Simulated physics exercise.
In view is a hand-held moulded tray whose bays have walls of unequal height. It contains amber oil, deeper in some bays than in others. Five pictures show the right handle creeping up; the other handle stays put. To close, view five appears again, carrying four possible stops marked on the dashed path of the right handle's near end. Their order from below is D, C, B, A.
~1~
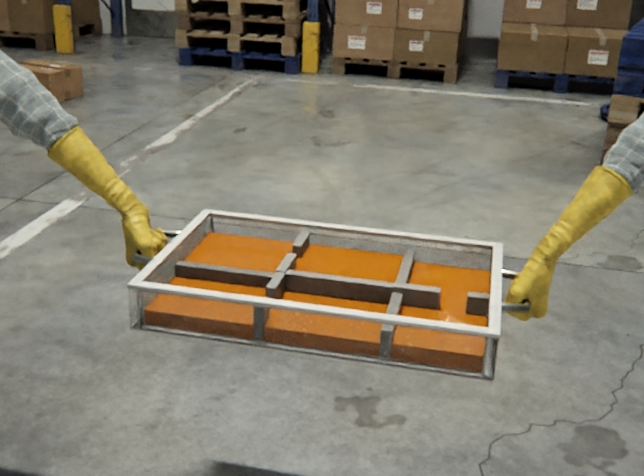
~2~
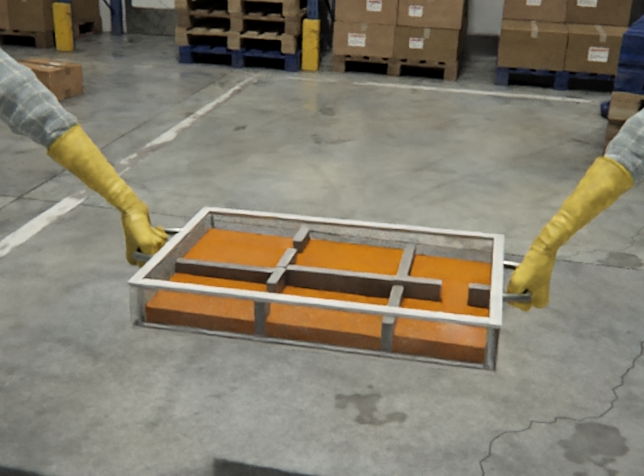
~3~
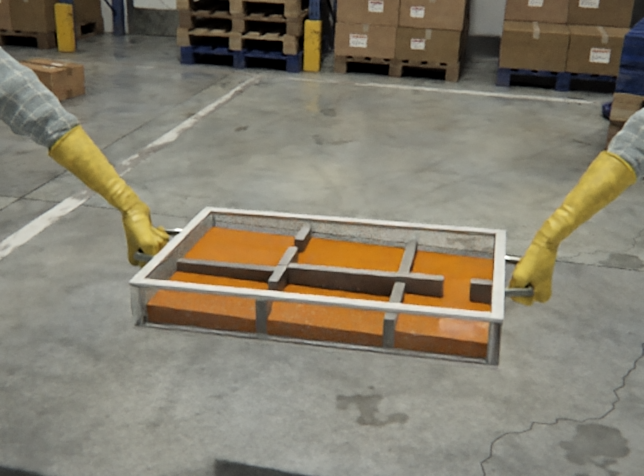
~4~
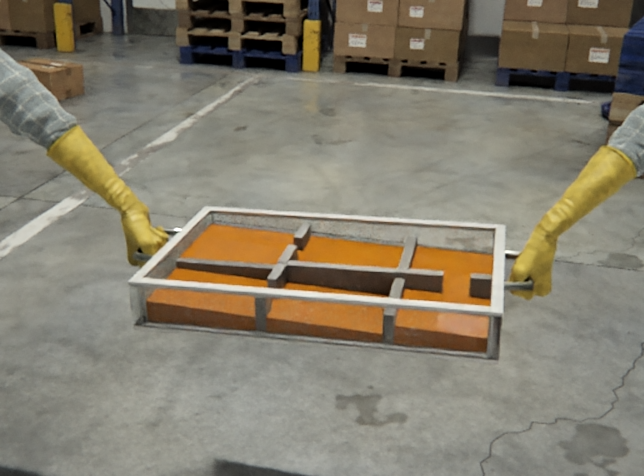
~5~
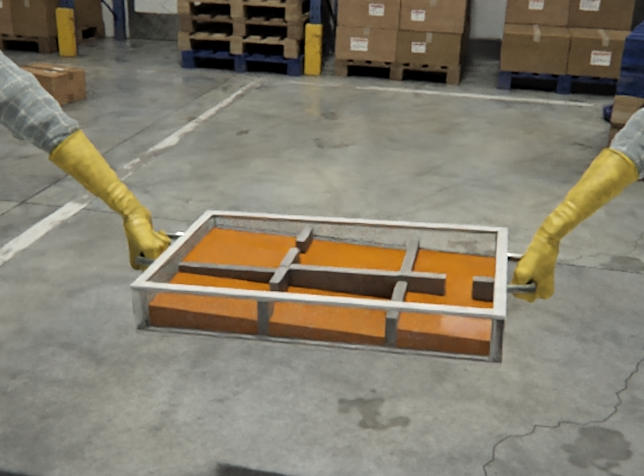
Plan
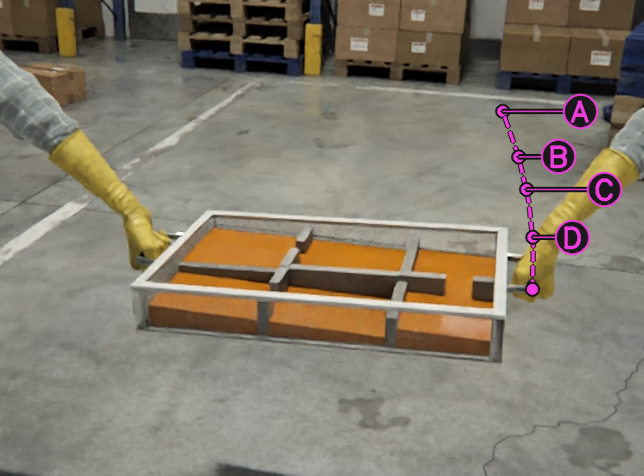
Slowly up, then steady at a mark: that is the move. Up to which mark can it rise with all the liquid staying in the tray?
Go for D.
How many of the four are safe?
One.
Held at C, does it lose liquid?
Yes, that goes wrong.
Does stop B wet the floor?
Yes, it does.
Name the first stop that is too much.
C it is.
On the marked copy, A at (502, 111); B at (518, 156); C at (526, 189); D at (532, 237).
With A, about 51 % goes over the rim.
With B, about 34 % goes over the rim.
With C, about 17 % goes over the rim.
With D, nothing spills; the back left bay holds the most.
